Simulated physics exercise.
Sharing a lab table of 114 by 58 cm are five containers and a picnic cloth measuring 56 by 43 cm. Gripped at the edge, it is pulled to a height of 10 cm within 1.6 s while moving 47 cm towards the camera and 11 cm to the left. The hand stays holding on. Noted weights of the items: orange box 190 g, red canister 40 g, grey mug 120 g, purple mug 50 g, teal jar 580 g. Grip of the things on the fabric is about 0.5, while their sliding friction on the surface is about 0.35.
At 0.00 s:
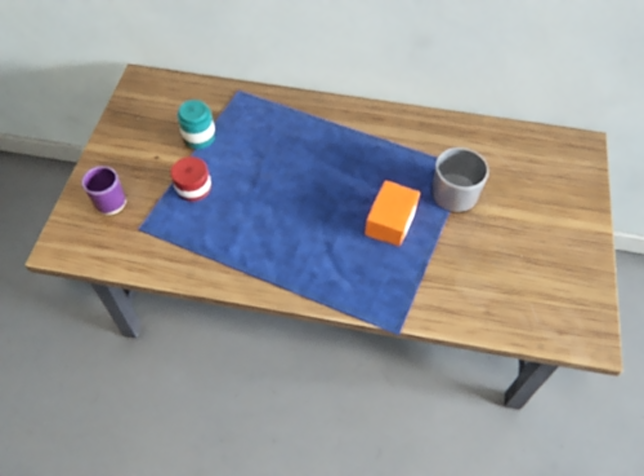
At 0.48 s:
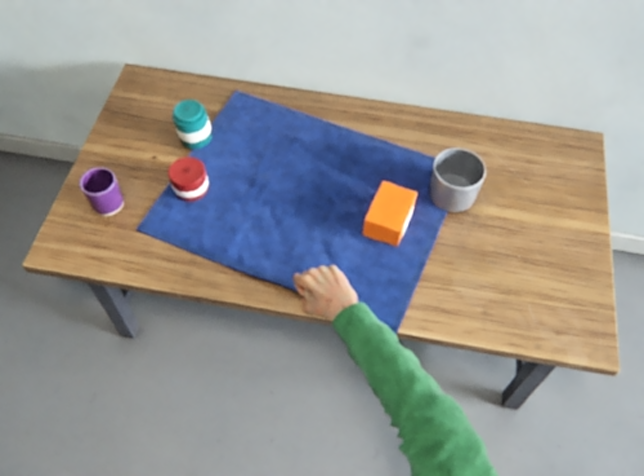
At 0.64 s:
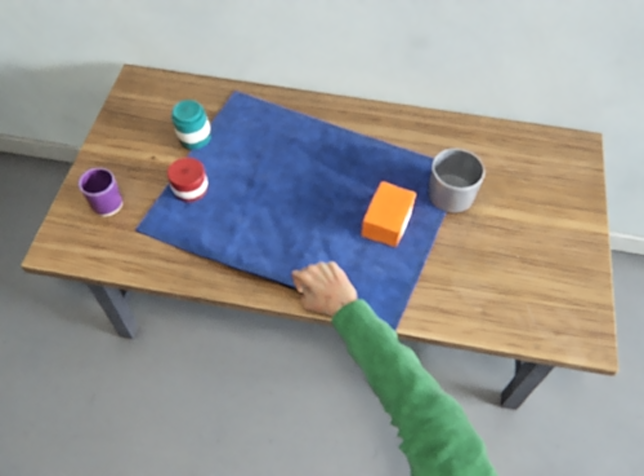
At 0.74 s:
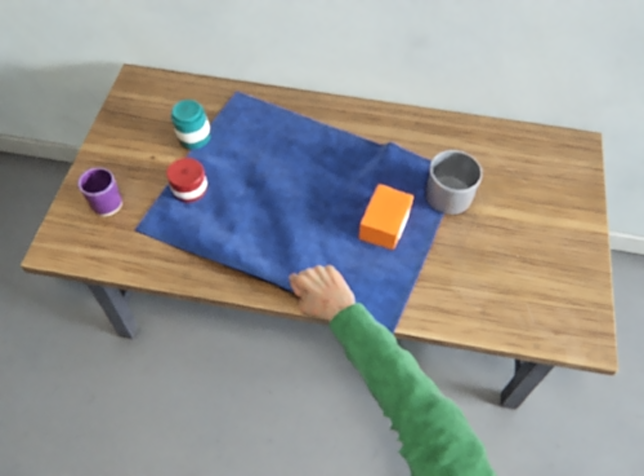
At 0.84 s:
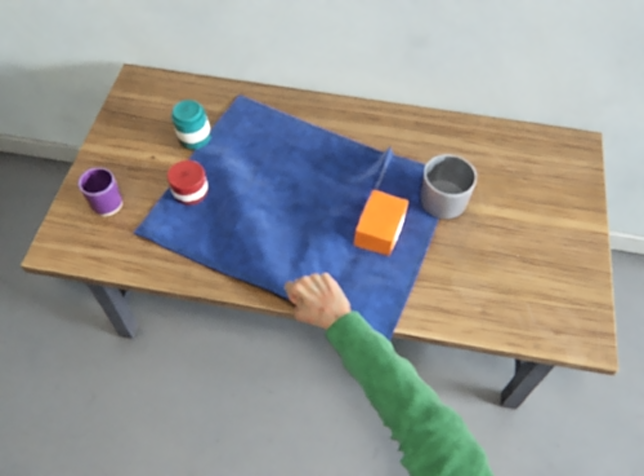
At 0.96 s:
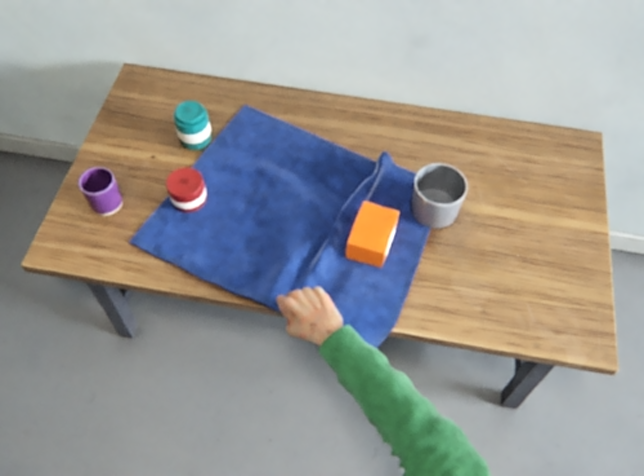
The clip opens on a wooden table with a blue cloth, an orange box, a grey mug, a red canister, a teal jar and a purple mug. A green-sleeved hand grips the cloth's near edge, then draws it slightly left and nearer, wrinkling it, as the box and grey mug shift along.
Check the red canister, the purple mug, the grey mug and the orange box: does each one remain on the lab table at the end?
In the end watch the red canister go overboard; watch the purple mug hang in there; watch the grey mug go overboard; watch the orange box go overboard.
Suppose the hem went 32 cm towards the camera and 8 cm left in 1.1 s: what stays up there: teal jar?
In that case the teal jar holds on.
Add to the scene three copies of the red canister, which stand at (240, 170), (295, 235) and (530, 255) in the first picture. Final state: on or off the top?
Log, listed order - lost / lost / kept.
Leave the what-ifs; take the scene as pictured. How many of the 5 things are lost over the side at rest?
Tally: 3.
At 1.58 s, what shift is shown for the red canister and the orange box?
Estimate: Red canister near 25 cm, orange box near 35 cm.
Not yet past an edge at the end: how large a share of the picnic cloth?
Roughly 0% of it.
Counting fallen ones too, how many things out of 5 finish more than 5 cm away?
The answer is 3 of them.
After 1.3 s, 75 % of the picnic cloth is still over the top; orange box 18 cm off its start, grey mug 17 cm off its start, red canister 12 cm off its start.
After 1.6 s, 40 % of the picnic cloth is still over the top; orange box 33 cm off its start, grey mug 33 cm off its start, red canister 26 cm off its start.
After 1.9 s, 5 % of the picnic cloth is still over the top; grey mug over the edge, orange box over the edge, red canister over the edge.
After 2.2 s, 0 % of the picnic cloth is still over the top; grey mug over the edge, orange box over the edge, red canister over the edge.
After 3.8 s, 0 % of the picnic cloth is still over the top; grey mug over the edge, orange box over the edge, red canister over the edge, purple mug 0 cm off its start at (96, 180).
